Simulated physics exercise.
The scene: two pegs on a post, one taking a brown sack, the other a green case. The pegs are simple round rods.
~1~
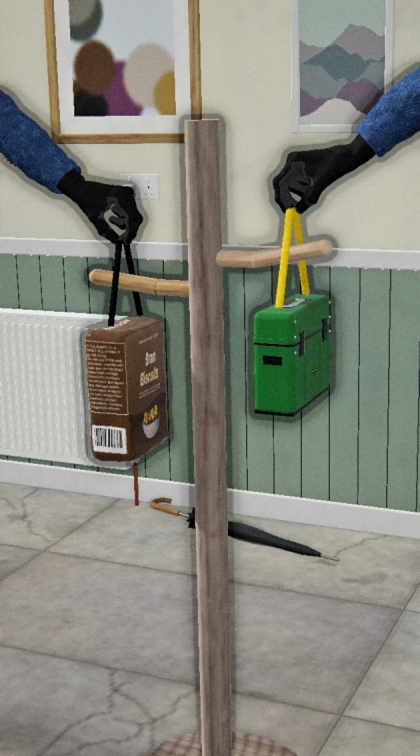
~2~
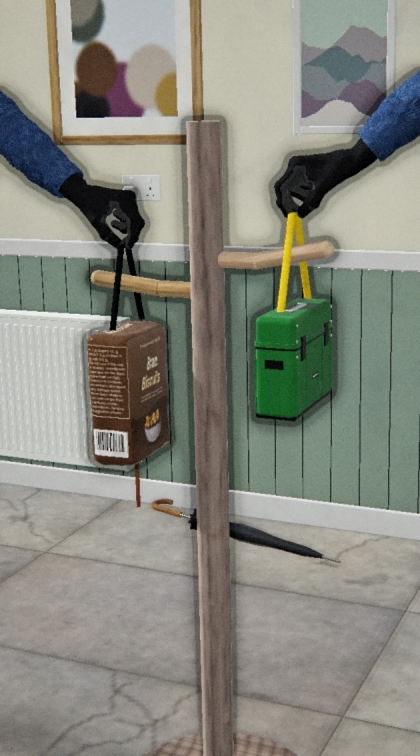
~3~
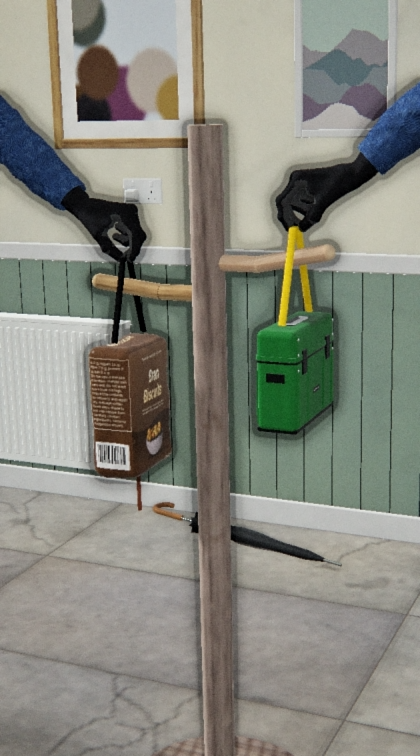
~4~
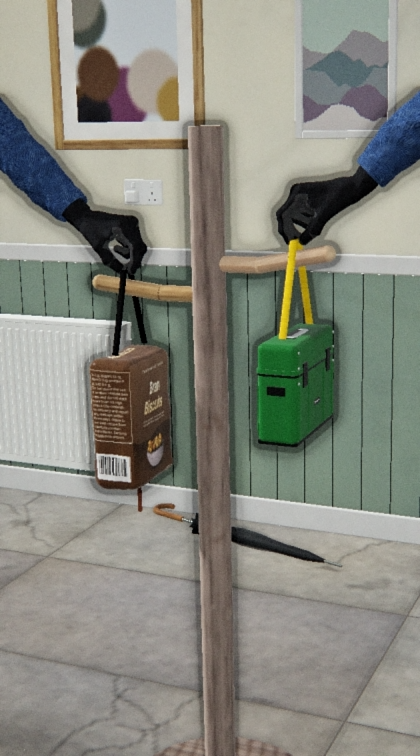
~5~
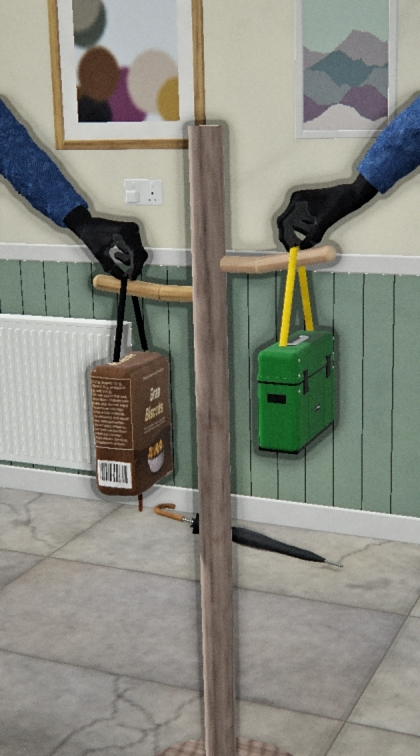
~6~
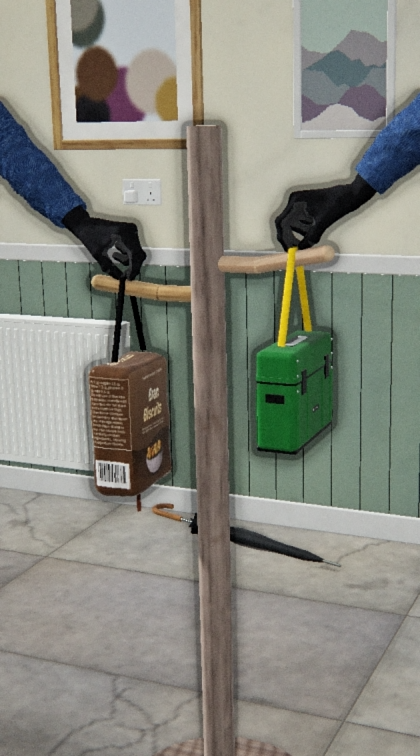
The footage shows two black-gloved hands holding a brown sack on the left and a green case on the right by their straps, lowering both slightly beside the wooden pegs of a post, the straps still in their grip.
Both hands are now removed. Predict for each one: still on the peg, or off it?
Prediction: The brown sack still on; the green case still on.
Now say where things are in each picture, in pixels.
The first frame shows brown sack (129, 389); green case (293, 353); left peg tip (97, 277); right peg tip (325, 248).
The second frame shows brown sack (131, 393); green case (295, 357).
The third frame shows brown sack (132, 405); green case (296, 370).
The fourth frame shows brown sack (133, 417); green case (297, 383).
The fifth frame shows brown sack (134, 423); green case (297, 389).
The sixth frame shows brown sack (132, 423); green case (295, 390); left peg tip (99, 282), about level; right peg tip (327, 254), pointing up.
Then, 0.24 s past the final frame, brown sack on its peg near (133, 424); green case on its peg near (295, 390).
Then, 0.44 s past the final frame, brown sack on its peg near (133, 426); green case on its peg near (290, 391).
Then, 0.86 s past the final frame, brown sack on its peg near (136, 426); green case on its peg near (283, 392).
When it is over, brown sack on its peg near (134, 426); green case on its peg near (283, 392). The brown sack holds on and the green case remains on its peg.
